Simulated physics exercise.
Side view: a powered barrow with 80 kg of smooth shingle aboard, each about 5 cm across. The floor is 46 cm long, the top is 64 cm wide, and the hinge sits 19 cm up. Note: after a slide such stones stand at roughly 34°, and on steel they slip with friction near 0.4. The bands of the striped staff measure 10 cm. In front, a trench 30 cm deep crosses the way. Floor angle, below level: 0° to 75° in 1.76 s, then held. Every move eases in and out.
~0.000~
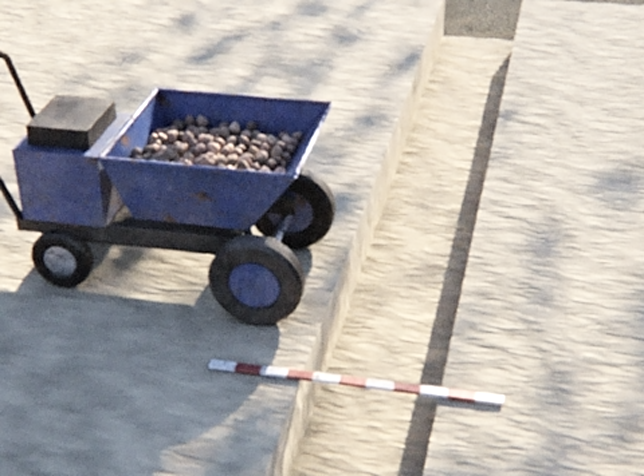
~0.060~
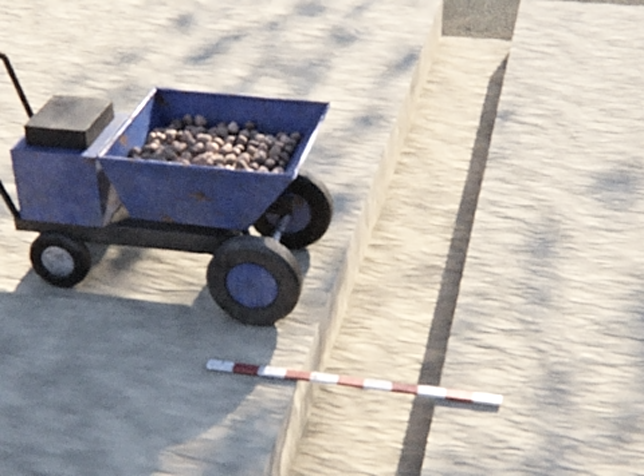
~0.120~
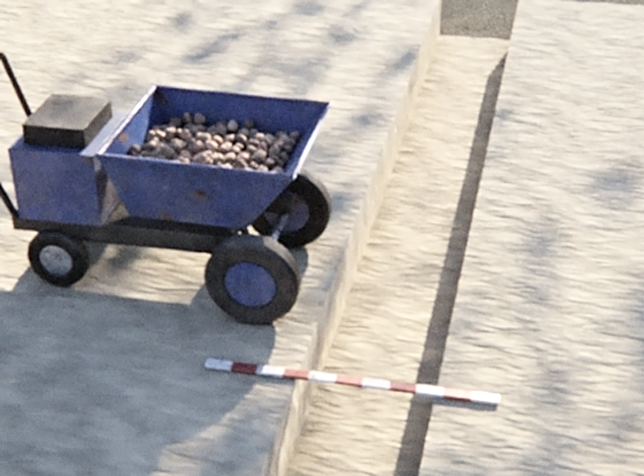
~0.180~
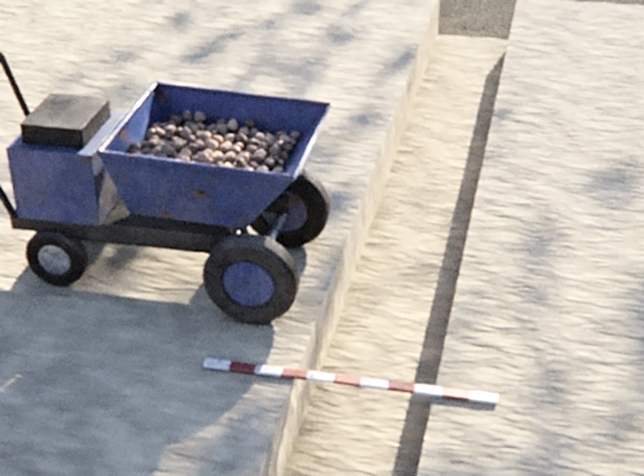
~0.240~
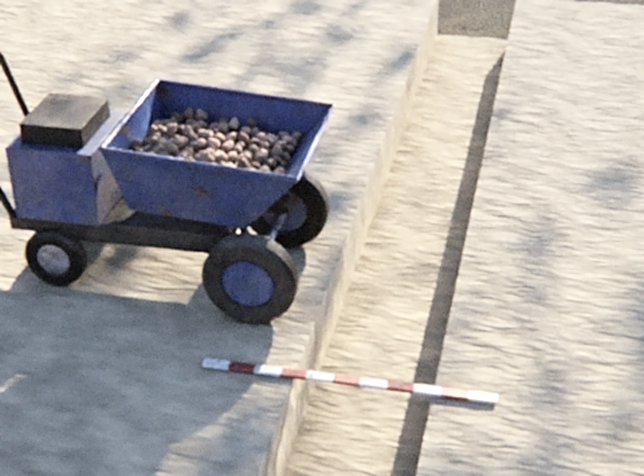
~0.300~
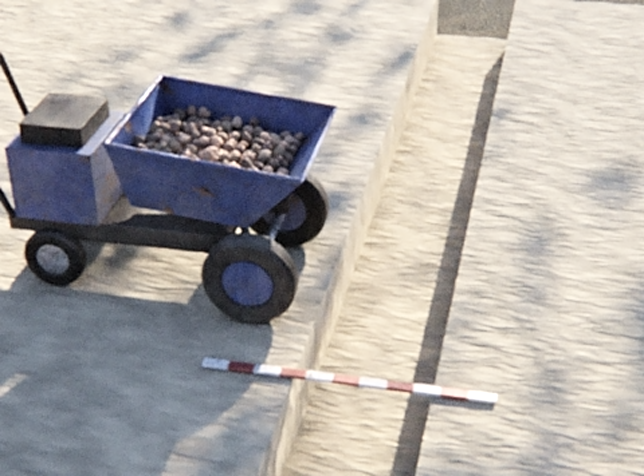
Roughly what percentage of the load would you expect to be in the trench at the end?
I'd expect around 83 per cent.
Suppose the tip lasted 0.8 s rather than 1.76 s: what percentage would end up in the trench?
Roughly 70 per cent.
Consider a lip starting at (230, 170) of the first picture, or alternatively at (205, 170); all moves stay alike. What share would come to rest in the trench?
That gives roughly 100 per cent and roughly 100 per cent.
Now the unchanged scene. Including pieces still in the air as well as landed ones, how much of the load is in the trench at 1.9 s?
Some 55 per cent of the load by that point.
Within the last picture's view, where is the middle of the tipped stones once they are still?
(421, 343).
After 1.3 s the floor is at 63°; 100 % in the tray; the foremost stones are at (397, 243).
After 1.9 s the floor is at 75°; 34 % in the tray, 53 % in the trench, 14 % past the trench; the foremost stones are at (529, 302).
After 2.2 s the floor is at 75°; 7 % in the tray, 77 % in the trench, 17 % past the trench; the foremost stones are at (578, 318).
After 4.2 s the floor is at 75°; 0 % in the tray, 83 % in the trench, 17 % past the trench; the foremost stones are at (588, 318).
